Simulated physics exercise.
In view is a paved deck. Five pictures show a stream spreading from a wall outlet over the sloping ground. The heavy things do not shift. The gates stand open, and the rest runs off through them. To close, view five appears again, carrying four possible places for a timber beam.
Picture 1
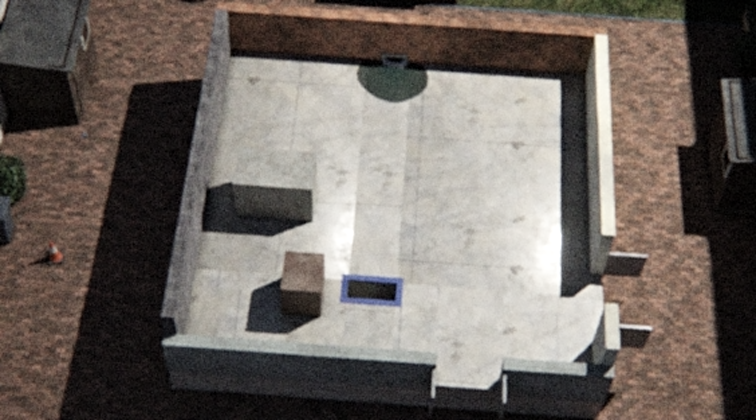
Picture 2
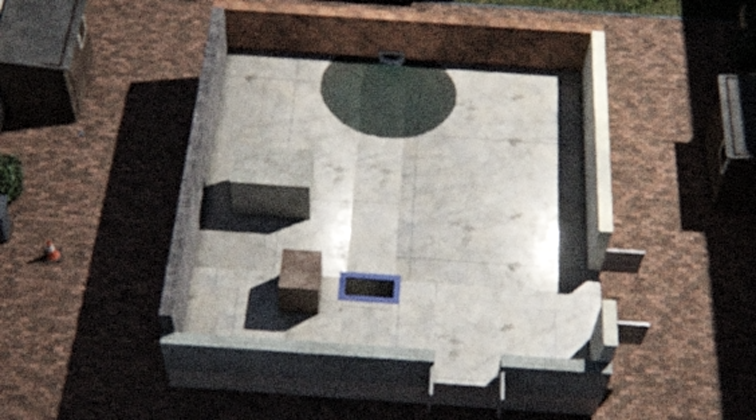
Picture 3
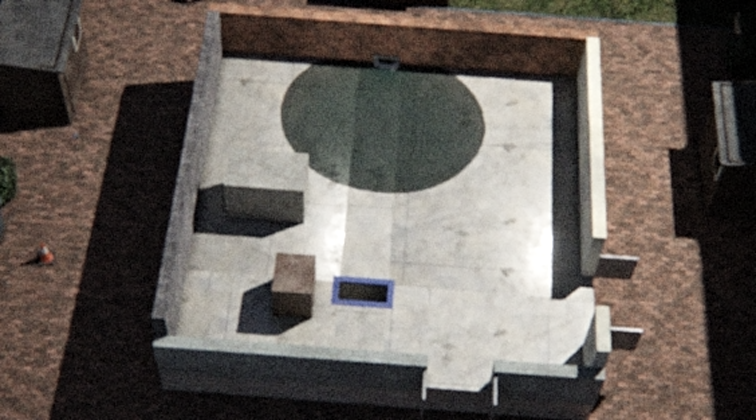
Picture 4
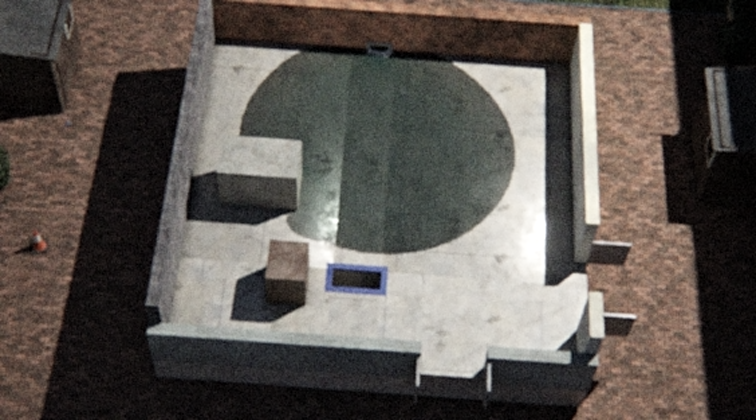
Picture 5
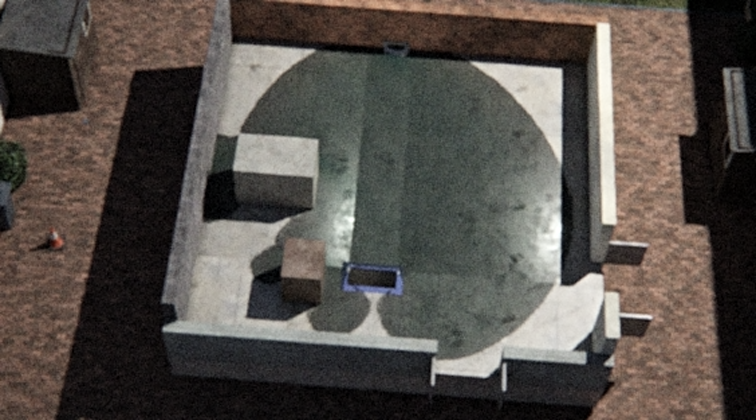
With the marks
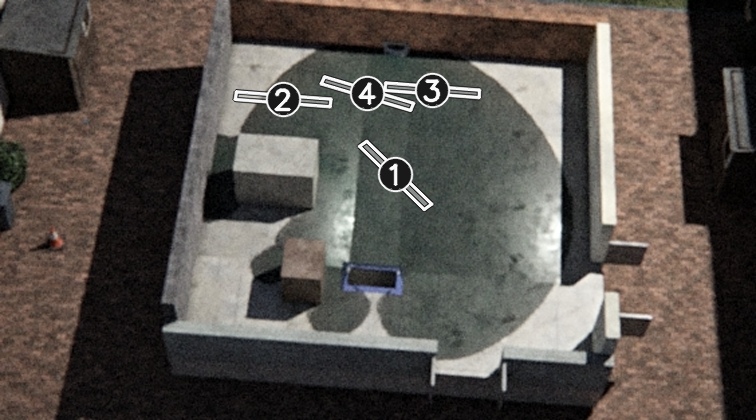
To begin with, a small dark patch of water lies by the outfall at the back wall of a pale, walled deck with two blocks on it. The water spreads outward in a widening round sheet, passing around the larger block, then surrounds much of the smaller one and reaches the blue-rimmed drain pit.
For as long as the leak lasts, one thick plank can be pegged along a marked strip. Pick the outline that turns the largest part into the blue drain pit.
I would pick place 2.
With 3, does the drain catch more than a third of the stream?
No, it does not.
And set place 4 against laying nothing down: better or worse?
Place 4 is worse.
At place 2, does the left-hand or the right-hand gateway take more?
The left gate.
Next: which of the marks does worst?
The answer is 4.
On the marked copy, 1 from (363, 143) to (428, 206); 2 from (235, 95) to (330, 102); 3 from (385, 86) to (479, 93); 4 from (322, 80) to (412, 106).
Choosing 1, about 19 % of the stream runs into the blue drain pit, about 77 % out by the gates.
Choosing 2, about 30 % of the stream runs into the blue drain pit, about 65 % out by the gates.
Choosing 3, about 21 % of the stream runs into the blue drain pit, about 76 % out by the gates.
Choosing 4, about 14 % of the stream runs into the blue drain pit, about 82 % out by the gates.
